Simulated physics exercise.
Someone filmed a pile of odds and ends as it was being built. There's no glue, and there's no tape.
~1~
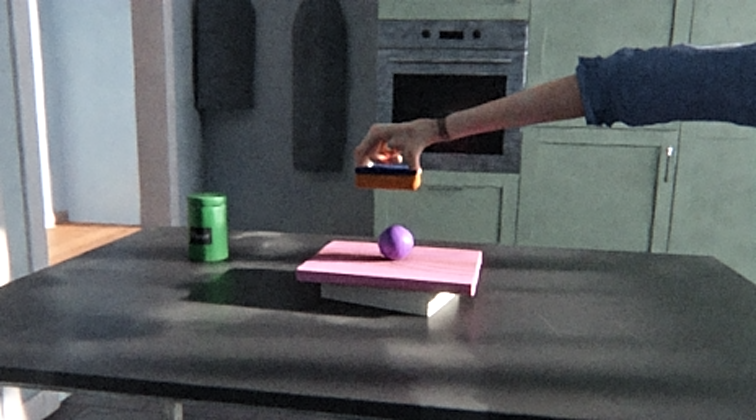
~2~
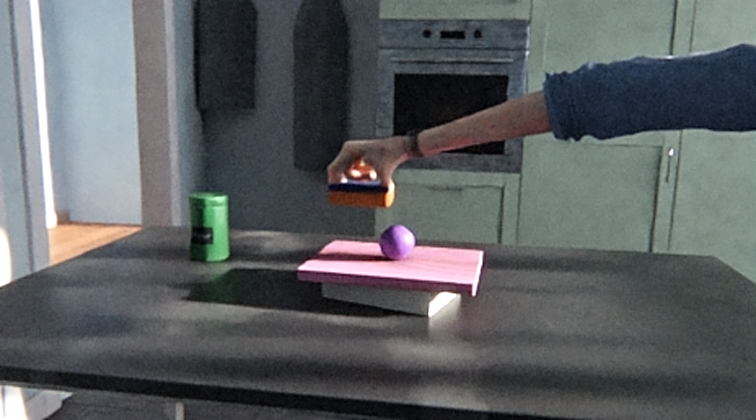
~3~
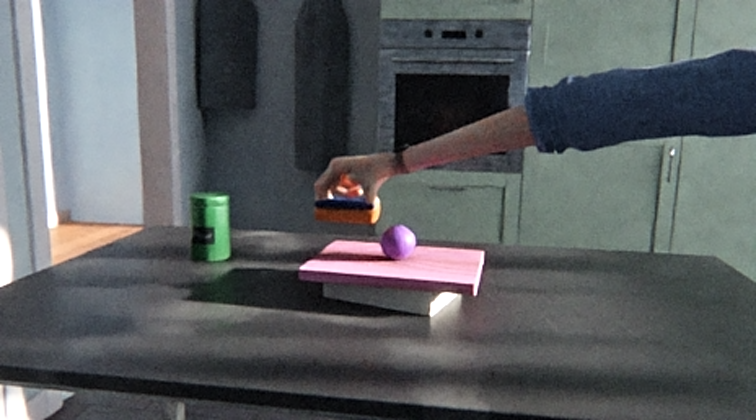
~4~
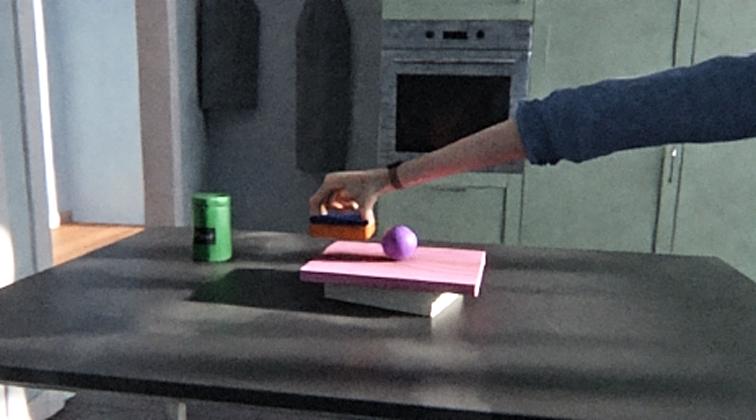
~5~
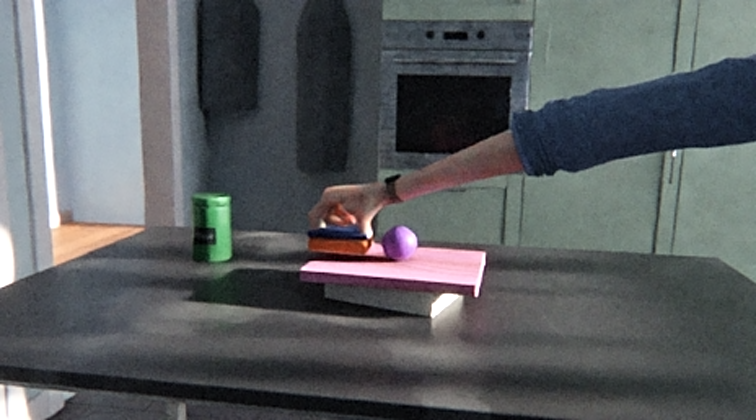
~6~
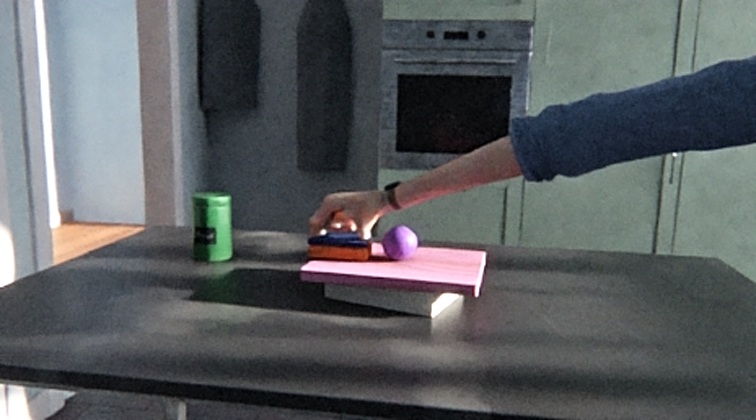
In a kitchen with pale green cupboards and a built-in oven, a dark table is seen from the front and slightly above. A green tin stands at left, and near the middle a purple ball rests on a pink board over a white block. From the right, a blue-sleeved arm carries an orange and dark-blue sponge left, then lowers it onto the board's left side, fingers still on it.
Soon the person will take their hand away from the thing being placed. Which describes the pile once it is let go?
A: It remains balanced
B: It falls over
A, it remains balanced.
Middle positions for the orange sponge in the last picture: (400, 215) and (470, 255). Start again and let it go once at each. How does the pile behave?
On the first go it collapses, and on the second it remains standing.
Then, 0.40 s past the last view, nothing moves.
Then, 1.20 s past the last view, orange sponge resting near (341, 247).
Finally, all 5 still in place. Final places as the last picture's camera would see them, orange sponge near (341, 247). The pile stays up.
